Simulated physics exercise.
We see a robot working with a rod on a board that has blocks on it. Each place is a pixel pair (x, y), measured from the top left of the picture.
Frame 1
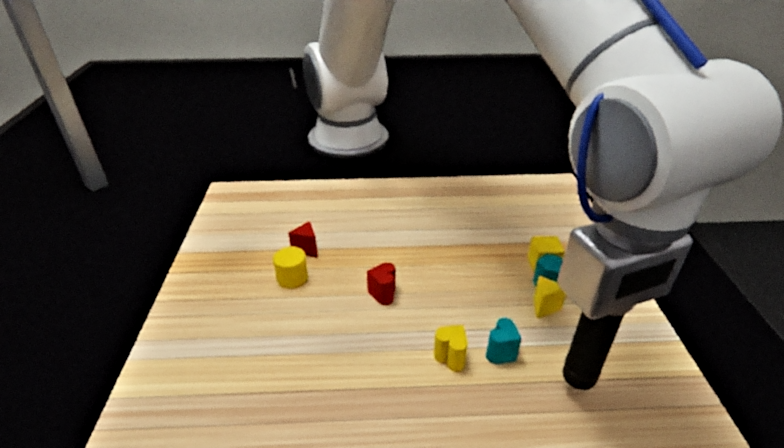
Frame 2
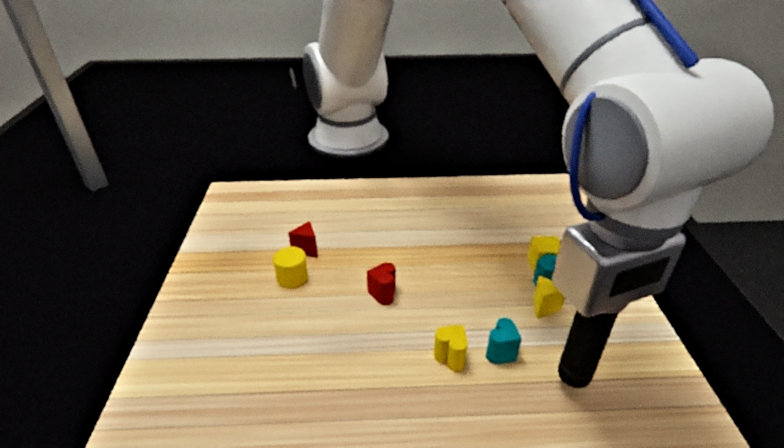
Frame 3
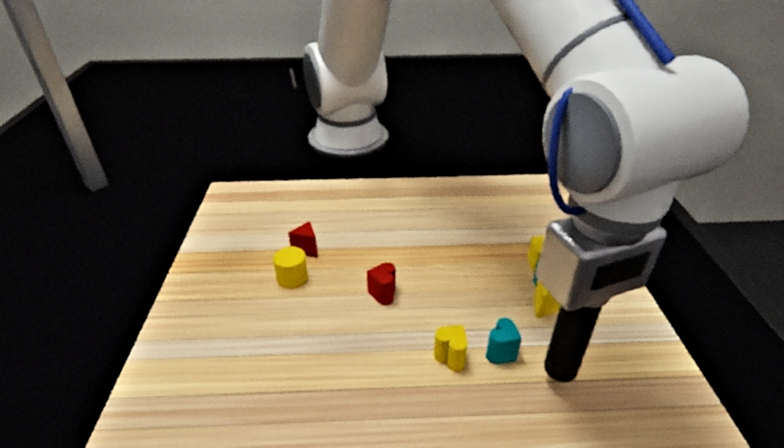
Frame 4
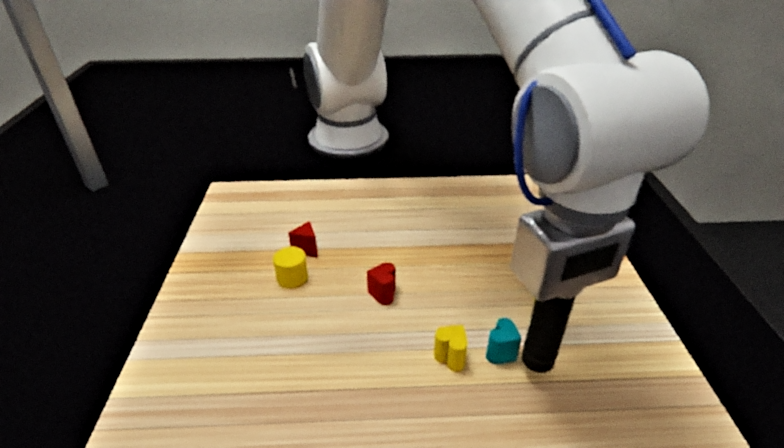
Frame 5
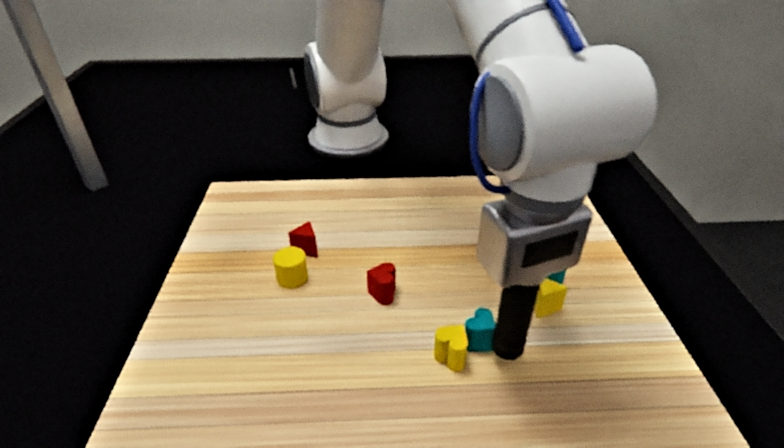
A robot arm moves its rod left and pushes the turquoise block toward the yellow heart-shaped block.
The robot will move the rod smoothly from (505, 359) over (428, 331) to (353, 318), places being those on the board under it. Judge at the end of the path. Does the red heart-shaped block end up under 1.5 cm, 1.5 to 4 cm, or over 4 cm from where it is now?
The shift is below 1.5 cm.
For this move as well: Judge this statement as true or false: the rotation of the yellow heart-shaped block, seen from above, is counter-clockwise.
Answer: True.
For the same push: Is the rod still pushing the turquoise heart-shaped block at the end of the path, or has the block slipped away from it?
Gone from the front.
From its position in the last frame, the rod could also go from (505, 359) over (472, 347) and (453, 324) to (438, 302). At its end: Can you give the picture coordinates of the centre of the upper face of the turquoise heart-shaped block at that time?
It ends at (435, 263).
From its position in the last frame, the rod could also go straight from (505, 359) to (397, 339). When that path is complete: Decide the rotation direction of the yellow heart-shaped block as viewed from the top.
It makes a counterclockwise turn.
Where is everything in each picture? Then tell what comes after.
In the first frame, rod tip (579, 377); block tops, red heart-shaped block (383, 272); yellow heart-shaped block (453, 336); turquoise heart-shaped block (506, 330).
In the second frame, rod (574, 375); blocks unchanged.
In the third frame, rod (560, 370); blocks unchanged.
In the fourth frame, rod (538, 361); blocks unchanged.
In the fifth frame, rod (507, 349); red heart-shaped block (383, 272); yellow heart-shaped block (453, 336); turquoise heart-shaped block (482, 319).
The first path, step by step. One third of the way, rod (454, 328); yellow heart-shaped block (442, 335), turned 50° anticlockwise; turquoise heart-shaped block (448, 296), turned 75° clockwise.
Two thirds of the way, rod (402, 315); yellow heart-shaped block (440, 335), turned 60° anticlockwise; turquoise heart-shaped block (441, 291), turned 110° clockwise.
At the end, rod (352, 307); red heart-shaped block in place; yellow heart-shaped block (440, 335), turned 60° anticlockwise; turquoise heart-shaped block (441, 291), turned 110° clockwise.
